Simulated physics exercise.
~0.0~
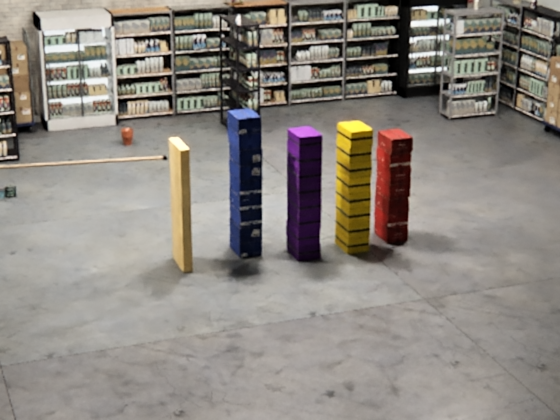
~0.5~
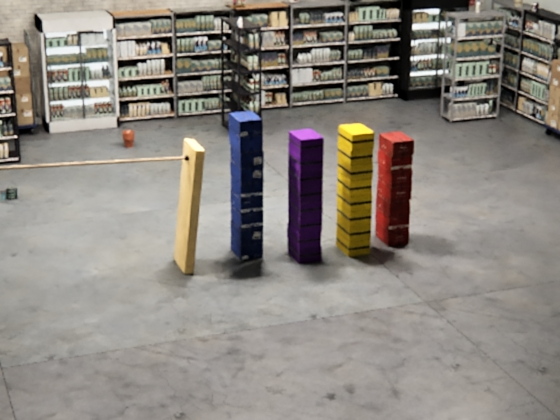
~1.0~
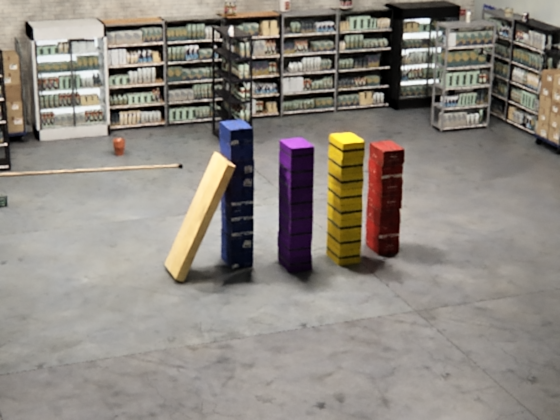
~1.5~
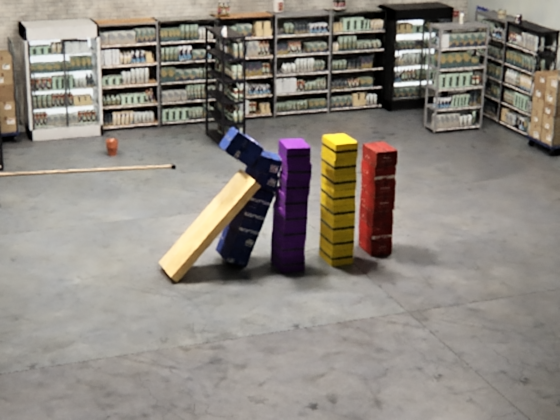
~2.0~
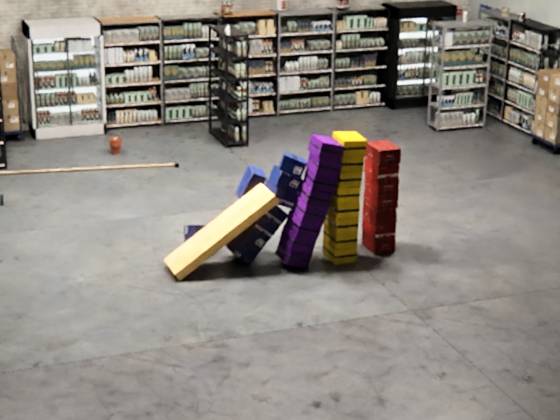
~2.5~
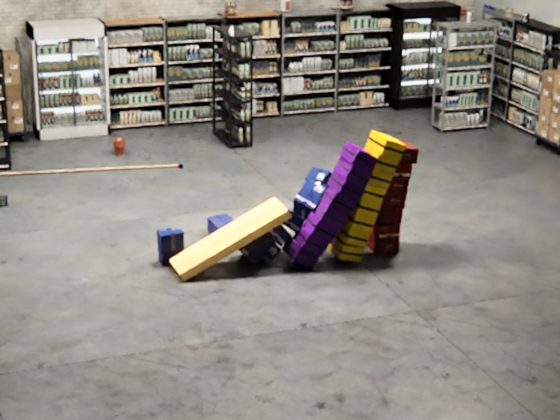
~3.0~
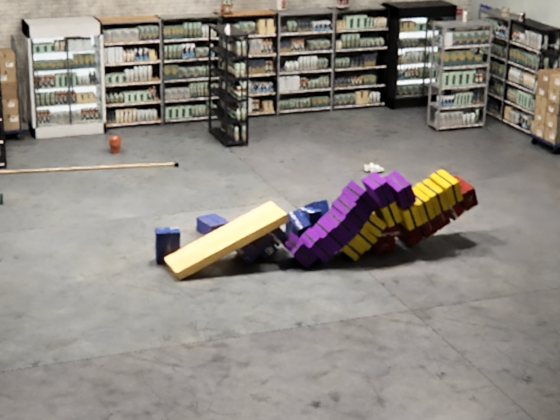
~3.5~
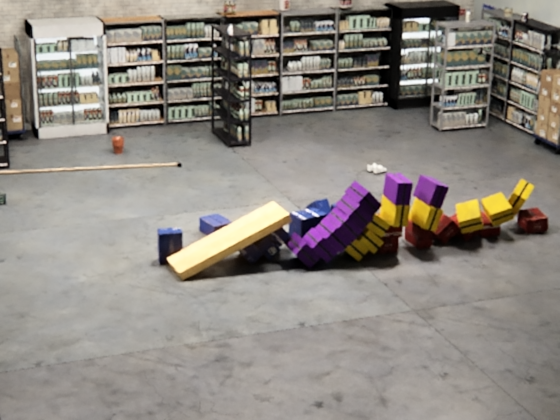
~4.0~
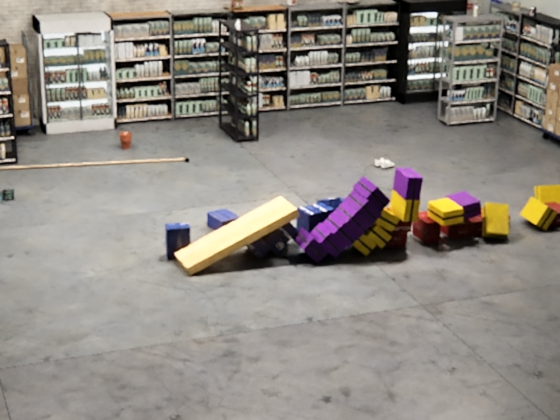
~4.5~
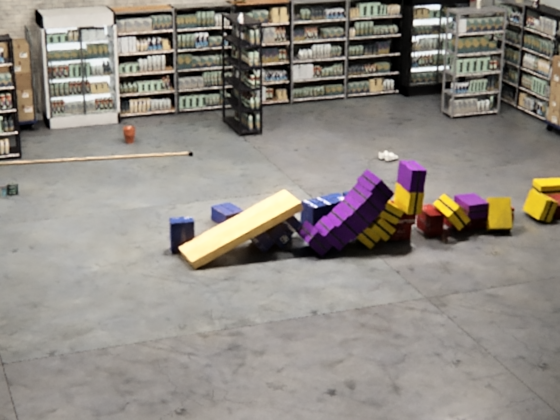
In this clip, a pale board tips rightward into a blue stack of cartons on a shop floor, and the purple, yellow and red stacks topple in turn. The board ends slanted over blue cartons beside a leaning purple row, with yellow, red and purple cartons scattered to the right.
